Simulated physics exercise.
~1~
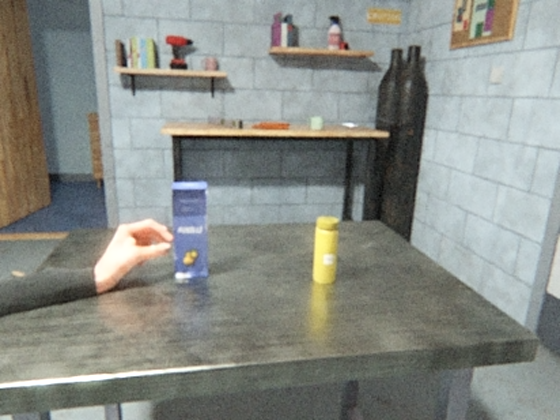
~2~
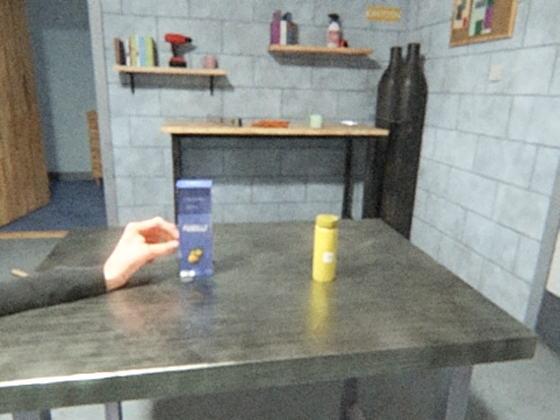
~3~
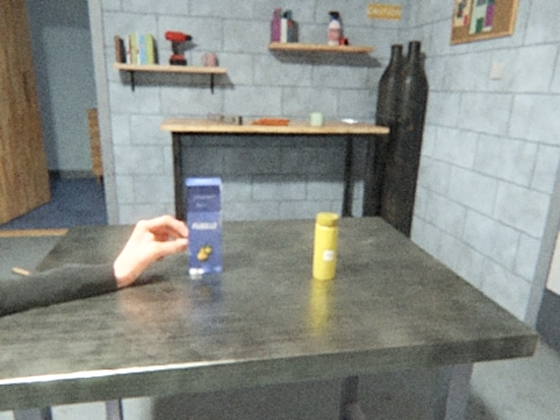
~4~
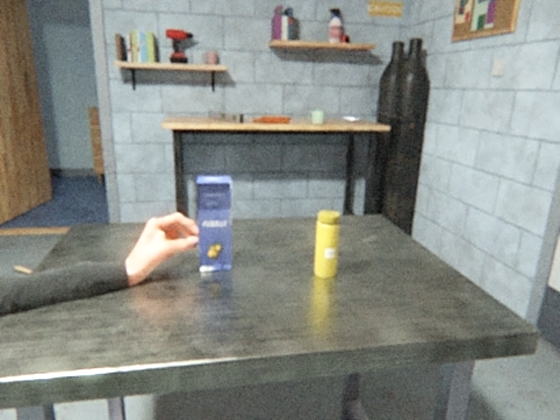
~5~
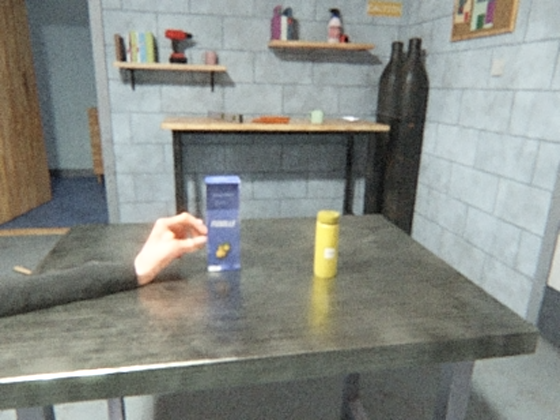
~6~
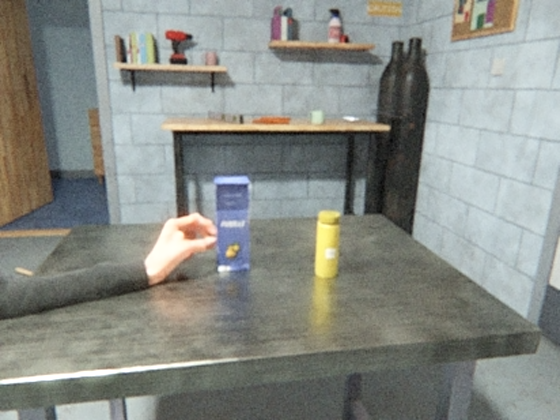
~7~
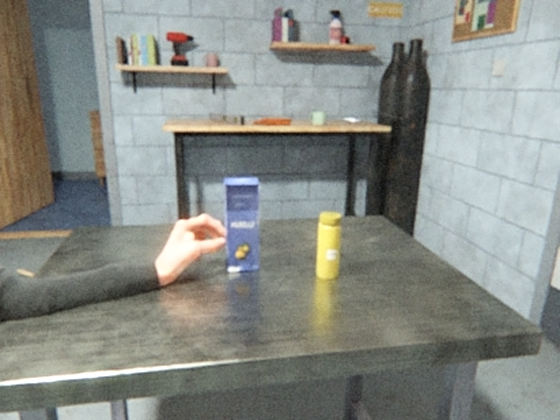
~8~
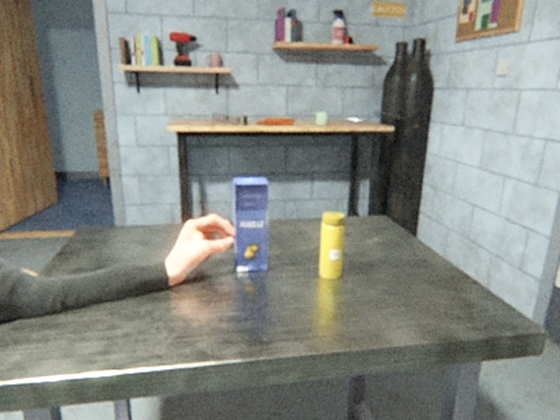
A tall blue carton stands upright on a dark tabletop, seen from across the table in a slightly swaying view of a workshop with grey block walls. To its right stands a yellow shaker, and behind are a wooden bench, shelves holding a red drill and bottles, and tall dark cylinders in the corner. A hand in a dark sleeve reaches in from the left, its fingertips at the carton's side. It pushes the carton slowly and steadily to the right, closing much of the gap to the shaker. The carton ends upright, short of the shaker, which stays in its place.
